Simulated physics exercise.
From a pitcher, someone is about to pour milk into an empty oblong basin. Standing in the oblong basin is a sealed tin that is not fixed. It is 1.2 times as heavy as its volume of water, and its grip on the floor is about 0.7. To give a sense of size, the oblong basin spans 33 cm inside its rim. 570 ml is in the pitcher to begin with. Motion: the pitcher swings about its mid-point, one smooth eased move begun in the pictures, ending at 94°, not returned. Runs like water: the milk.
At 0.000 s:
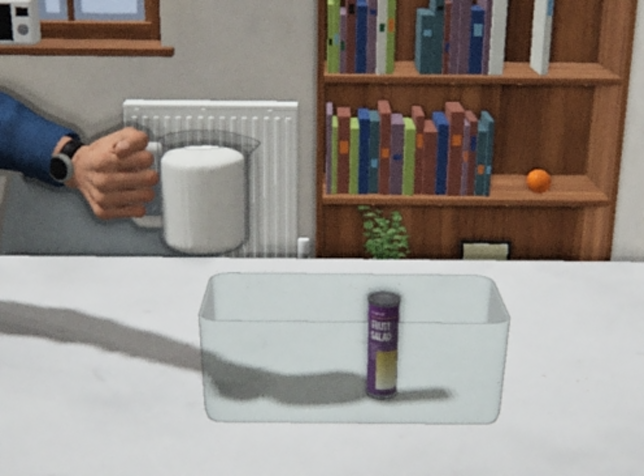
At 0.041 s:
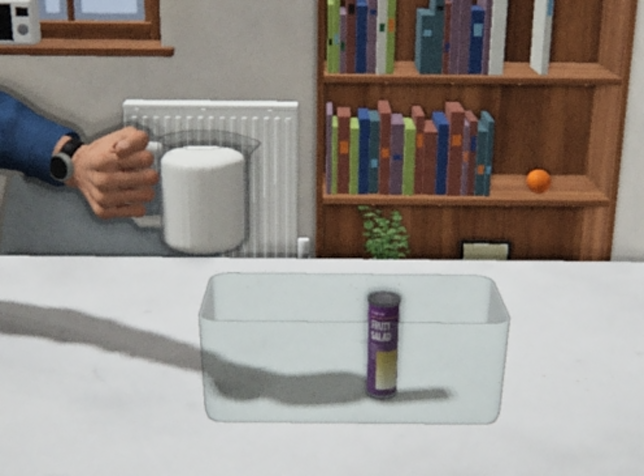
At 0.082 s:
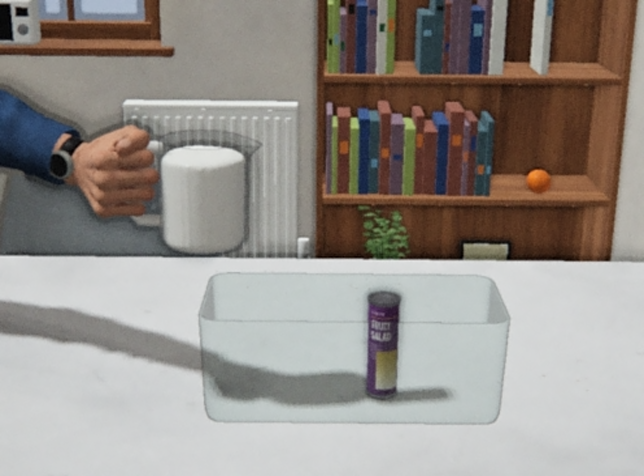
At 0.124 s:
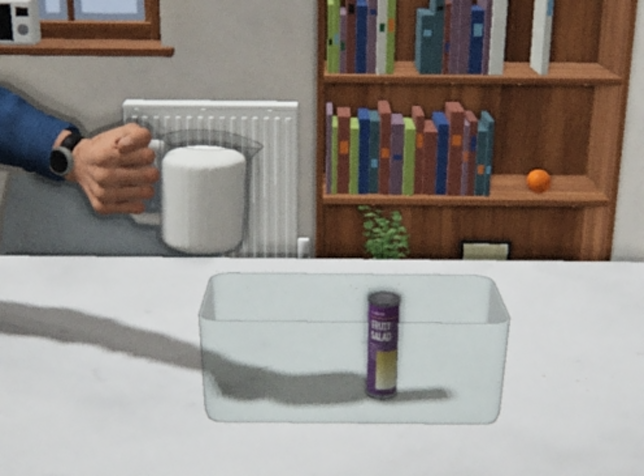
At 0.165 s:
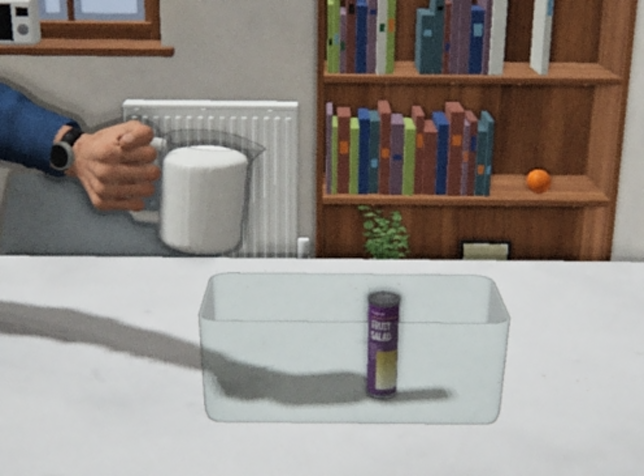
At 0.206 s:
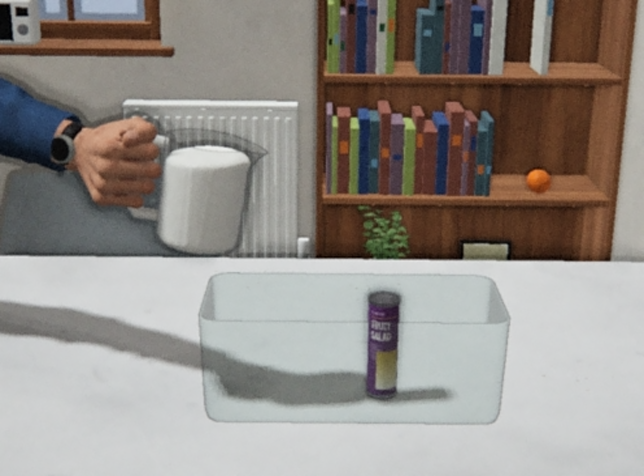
A hand holding a white pitcher at left, tilting it slightly rightward near a clear oblong basin containing a purple tin.
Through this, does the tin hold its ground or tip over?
Not tipped.
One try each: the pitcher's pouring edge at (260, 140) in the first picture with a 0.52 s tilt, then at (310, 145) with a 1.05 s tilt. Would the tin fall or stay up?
First it stays on its base; then it tips over.
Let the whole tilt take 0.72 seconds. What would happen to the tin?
After the tilt, the tin is still standing.
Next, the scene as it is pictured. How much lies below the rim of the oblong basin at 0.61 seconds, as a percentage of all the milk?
The basin holds roughly 2 in a hundred parts at that moment.
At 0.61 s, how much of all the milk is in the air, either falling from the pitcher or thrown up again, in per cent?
Share: Roughly 10 per cent.
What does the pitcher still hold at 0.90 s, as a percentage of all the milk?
Near 44 percent, more or less.
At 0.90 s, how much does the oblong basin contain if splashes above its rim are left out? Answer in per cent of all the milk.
38 %, more or less.
Then, 0.61 s in, the tilt is 59° and 87 per cent is still to pour; the tin stands where it began.
Then, 0.90 s in, the tilt is 90° and 44 per cent is still to pour; the tin stands where it began.
Then, 1.21 s in, the tilt is 94° and 12 per cent is still to pour; the tin stands where it began.
Then, 1.55 s in, the tilt is 94° and 3 per cent is still to pour; the tin stands where it began.
Finally, the tin stands where it began.
